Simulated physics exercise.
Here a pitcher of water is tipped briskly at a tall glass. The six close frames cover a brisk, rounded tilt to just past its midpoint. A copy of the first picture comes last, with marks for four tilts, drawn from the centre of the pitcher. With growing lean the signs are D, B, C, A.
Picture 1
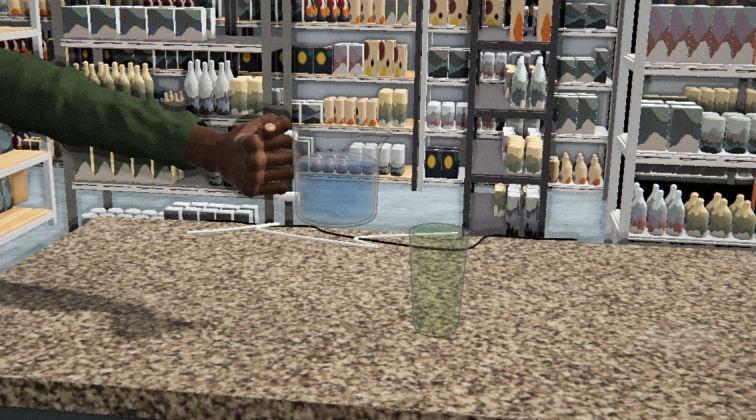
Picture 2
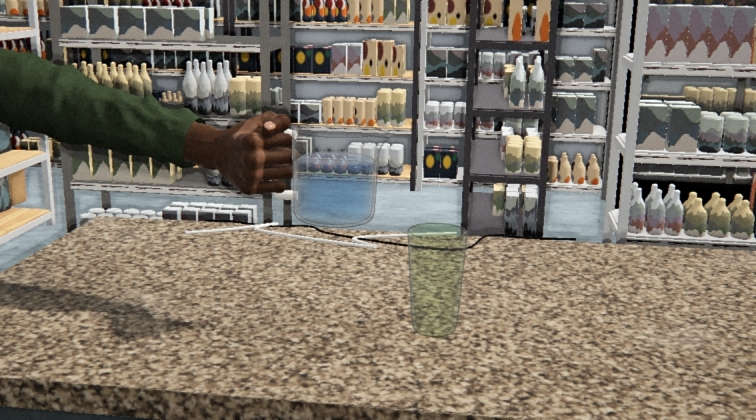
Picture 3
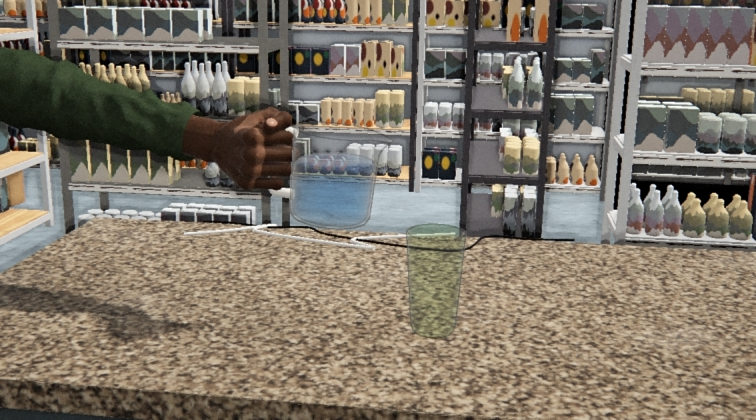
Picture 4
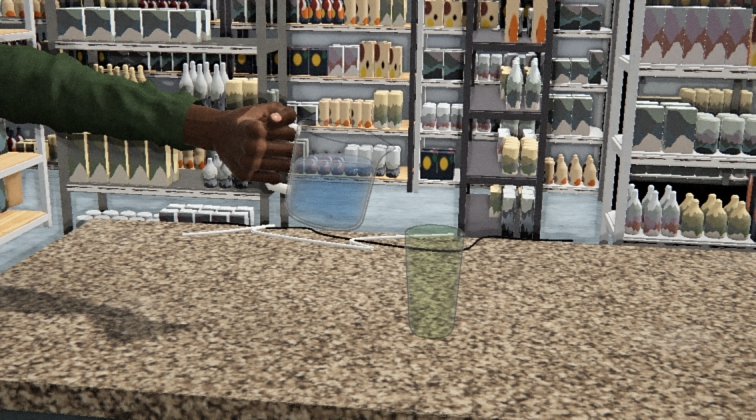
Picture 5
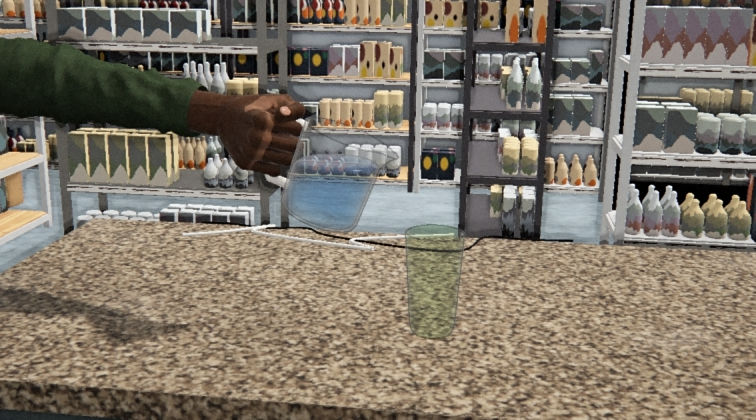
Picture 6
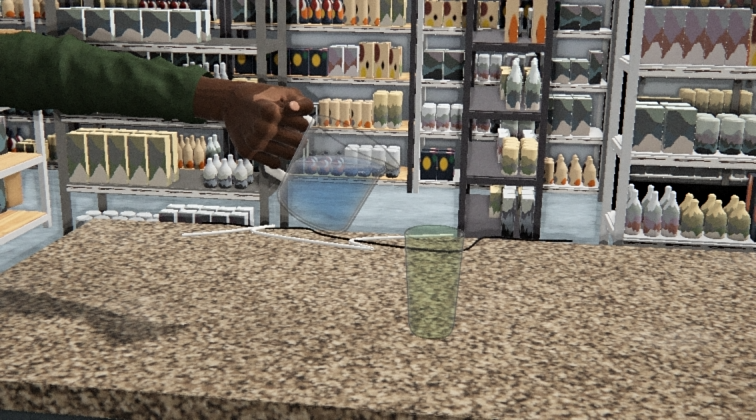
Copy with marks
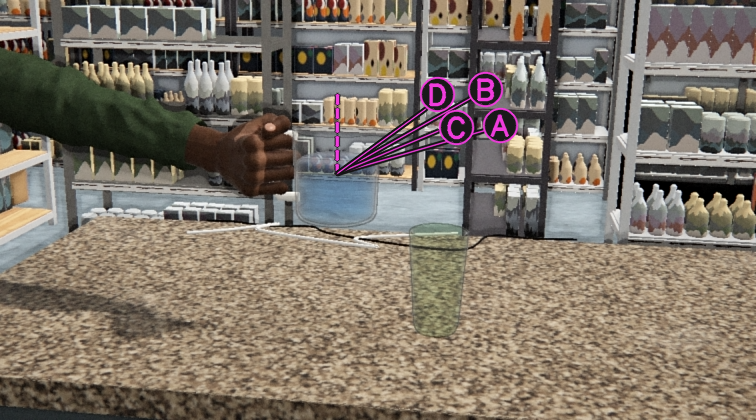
A dark green-sleeved arm held a clear pitcher of blue water above a stone counter, then tilted it steadily to the right toward a tall green glass, with no water leaving the pitcher.
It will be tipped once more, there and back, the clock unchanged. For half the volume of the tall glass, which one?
Tilt B.
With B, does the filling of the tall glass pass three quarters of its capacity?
No.
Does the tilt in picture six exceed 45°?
No, it does not.
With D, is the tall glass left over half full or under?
Under.
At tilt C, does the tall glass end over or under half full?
Over.
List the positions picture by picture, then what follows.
The first frame shows upright, lip at (391, 134); rim of the tall glass round (439, 231); nothing has left yet.
The second frame shows upright, lip at (391, 136); nothing has left yet.
The third frame shows tipped about 6°, lip at (392, 141); nothing has left yet.
The fourth frame shows tipped about 12°, lip at (394, 148); nothing has left yet.
The fifth frame shows tipped about 20°, lip at (398, 157); nothing has left yet.
The sixth frame shows tipped about 28°, lip at (399, 167); nothing has left yet.
On the marked copy, A at (484, 130); B at (470, 98); C at (438, 130); D at (425, 108).
With A, the tall glass ends with about 77 % of what it can hold; 7 % of the water is spilt.
With B, the tall glass ends with about 49 % of what it can hold.
With C, the tall glass ends with about 68 % of what it can hold.
With D, the tall glass ends with about 32 % of what it can hold.
